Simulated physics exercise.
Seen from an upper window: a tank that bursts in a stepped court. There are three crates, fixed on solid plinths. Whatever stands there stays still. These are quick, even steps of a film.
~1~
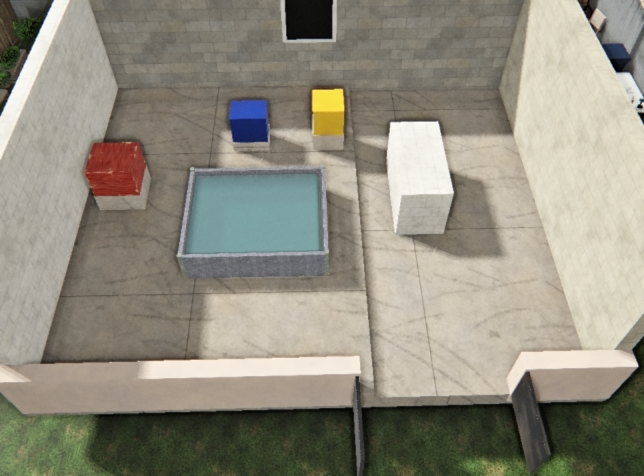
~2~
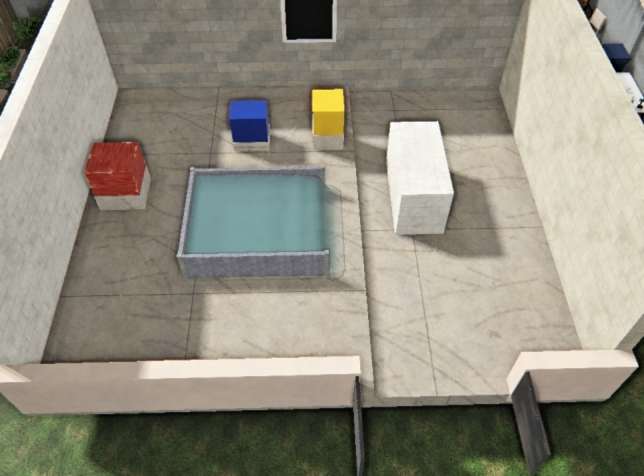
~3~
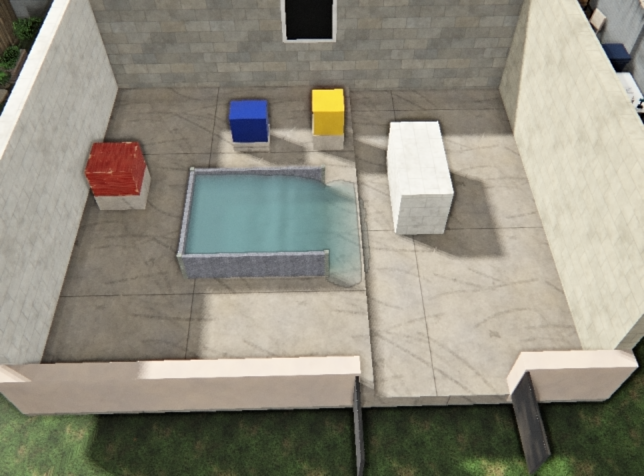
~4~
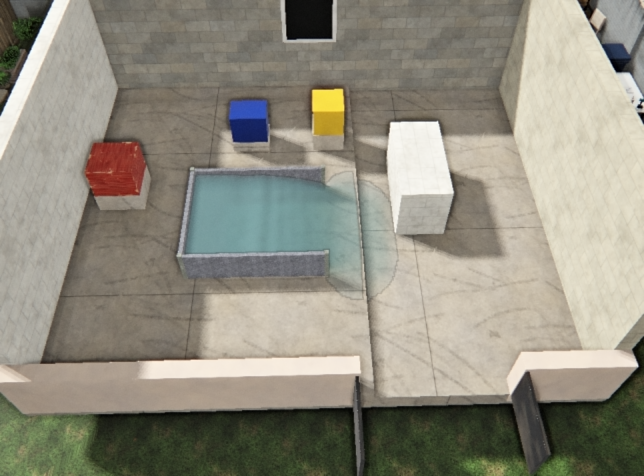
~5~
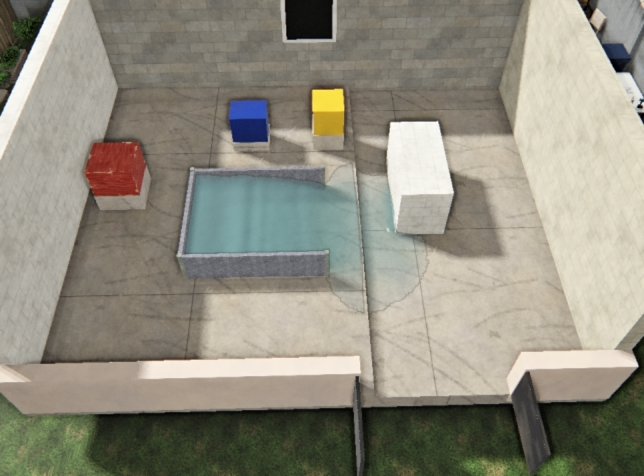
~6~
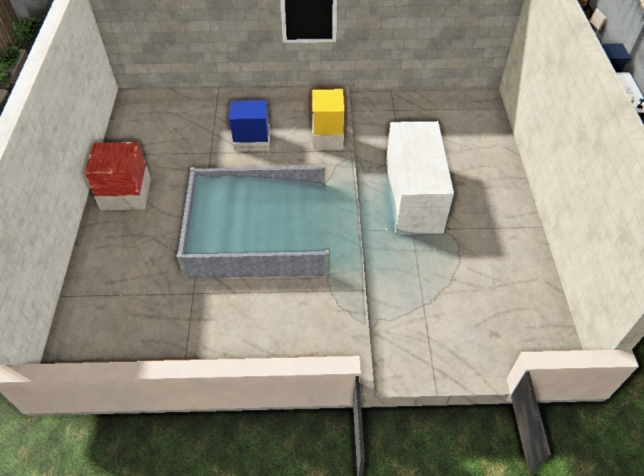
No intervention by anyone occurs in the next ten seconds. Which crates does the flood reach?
My prediction: The yellow crate will not be touched. The red crate will not be touched. The blue crate will not be touched.
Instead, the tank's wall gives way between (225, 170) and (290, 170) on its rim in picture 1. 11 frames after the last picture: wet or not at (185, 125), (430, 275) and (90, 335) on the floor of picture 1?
Going through them in turn: Reached by the flood, then still unsoaked, then still unsoaked.
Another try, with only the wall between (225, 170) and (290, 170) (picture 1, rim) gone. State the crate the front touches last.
The red crate, by my reading.
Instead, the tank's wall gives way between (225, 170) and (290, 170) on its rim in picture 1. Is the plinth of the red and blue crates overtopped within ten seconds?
The red one is not reached; the blue one is reached.
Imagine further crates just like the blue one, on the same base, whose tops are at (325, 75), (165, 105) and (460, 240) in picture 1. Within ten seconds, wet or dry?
Taking them in order, the first is untouched, the second is untouched and the third is flooded.
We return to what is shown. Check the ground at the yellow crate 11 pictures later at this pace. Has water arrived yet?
Yellow crate wet.
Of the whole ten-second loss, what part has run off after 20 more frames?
Close to 10 %.
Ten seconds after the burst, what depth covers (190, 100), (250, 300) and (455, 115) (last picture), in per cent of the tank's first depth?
Going in order, roughly 0, 0 and 12 %.
A moment on, water covers 20 % of the floor; the yellow crate water round its plinth, the red crate not reached, the blue crate not reached.
Next, water covers 30 % of the floor; the yellow crate water round its plinth, the red crate not reached, the blue crate not reached.
Then, water covers 35 % of the floor; the yellow crate water round its plinth, the red crate not reached, the blue crate not reached.
Later, water covers 45 % of the floor; the yellow crate water round its plinth, the red crate not reached, the blue crate not reached.
In the end, water covers 45 % of the floor; the yellow crate stayed above the water, the red crate stayed above the water, the blue crate stayed above the water.
